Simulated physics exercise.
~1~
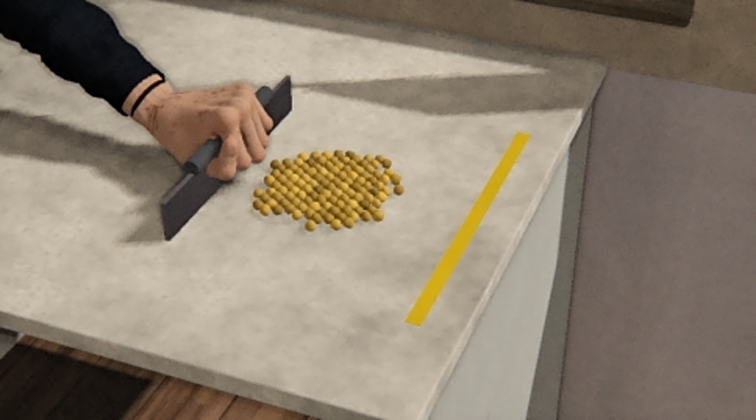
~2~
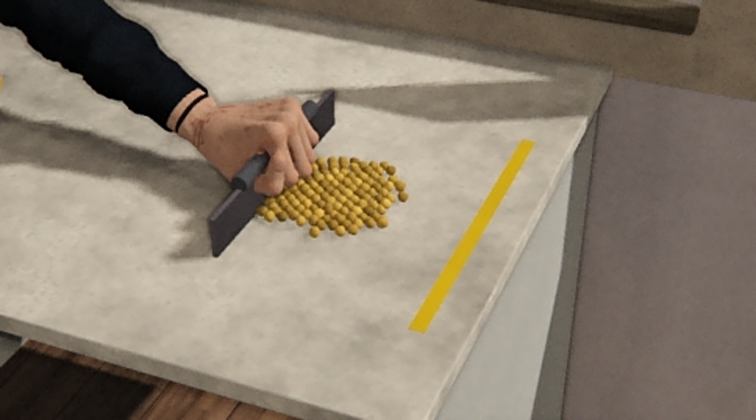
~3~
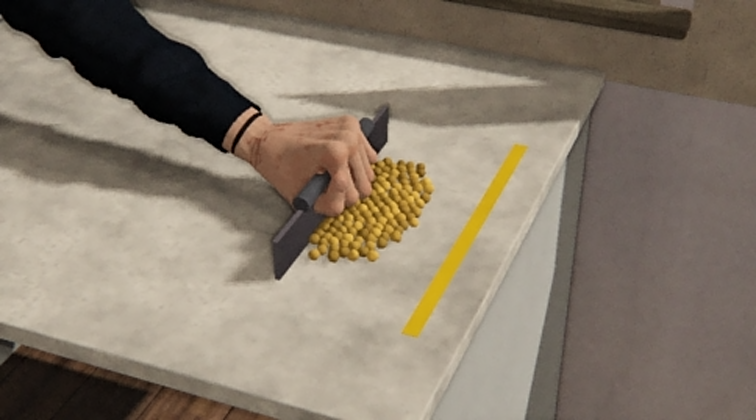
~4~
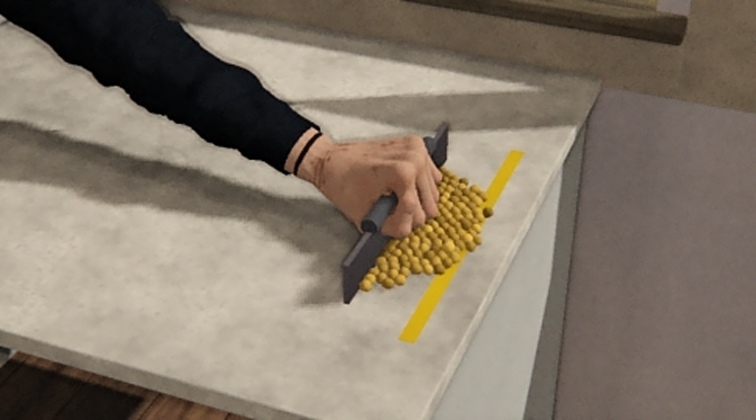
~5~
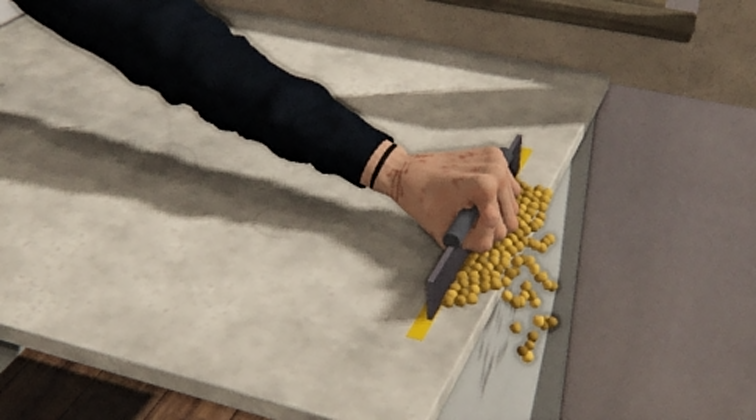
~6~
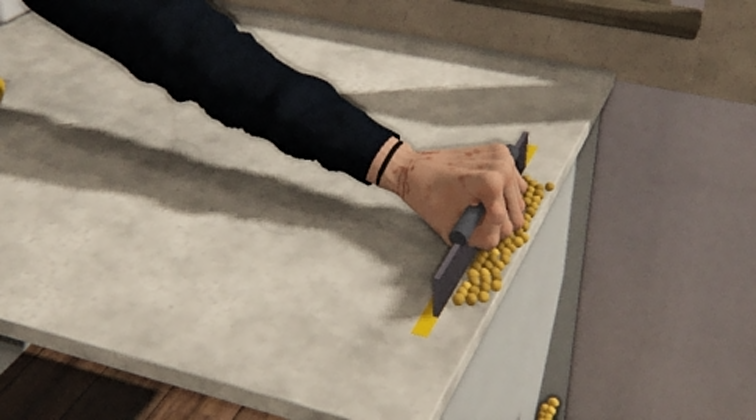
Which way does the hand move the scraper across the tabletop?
The hand moves the scraper to the right, toward the strip of yellow tape near the table's edge.
